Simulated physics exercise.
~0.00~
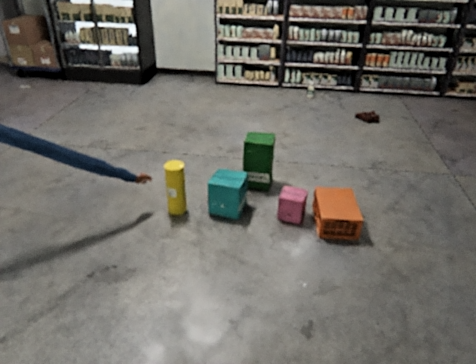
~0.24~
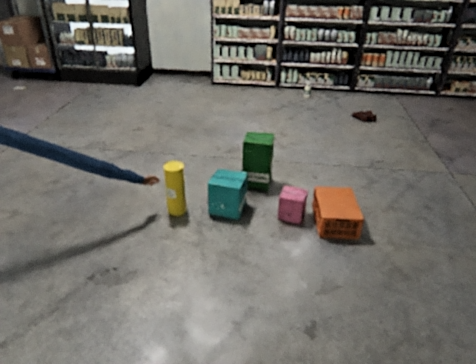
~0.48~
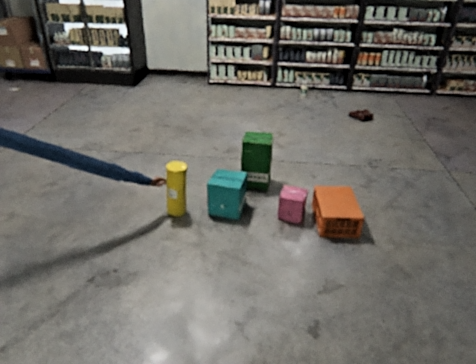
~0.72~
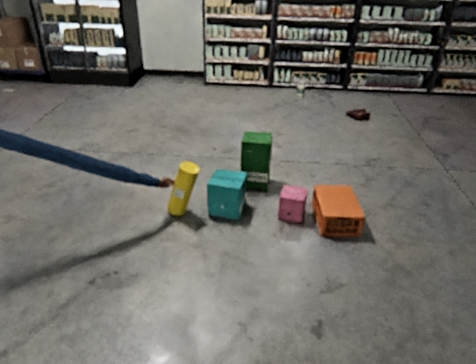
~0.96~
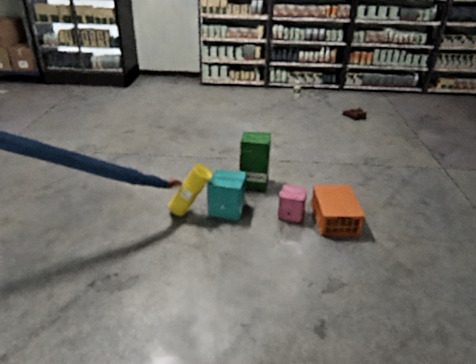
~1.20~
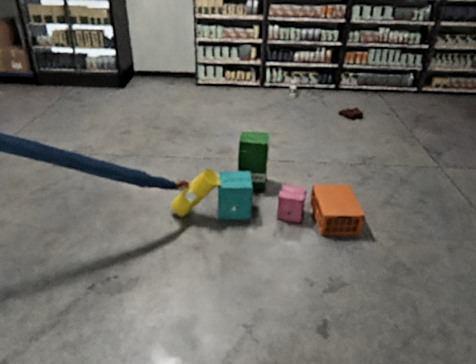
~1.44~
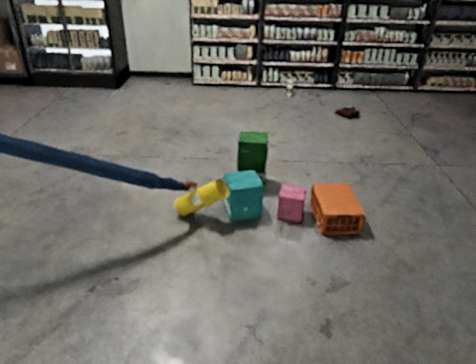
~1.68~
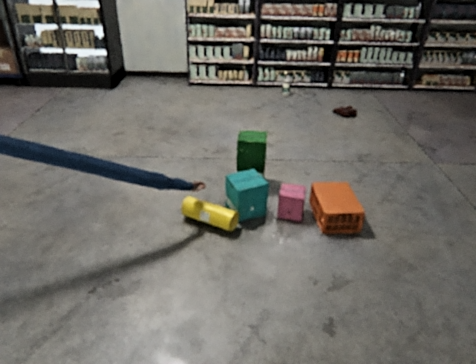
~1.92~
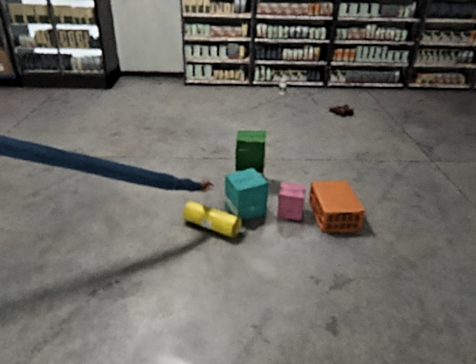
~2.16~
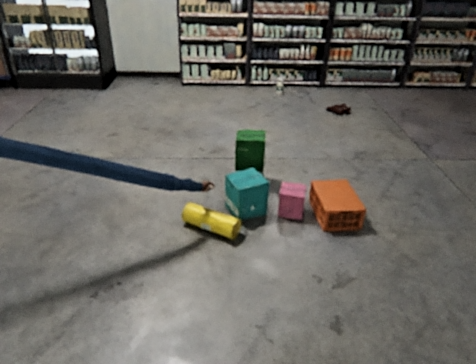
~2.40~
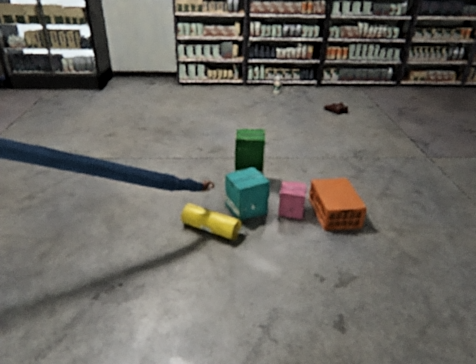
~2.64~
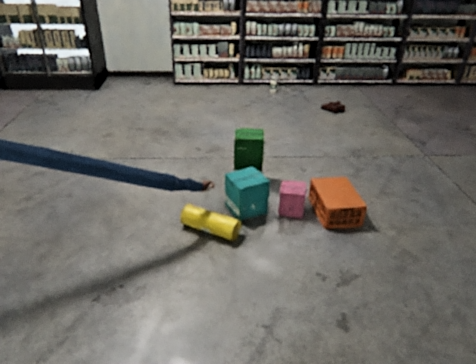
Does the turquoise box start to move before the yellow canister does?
No, the yellow canister starts to move first, leaning to the right under the hand's push, and the turquoise box shifts only afterwards.
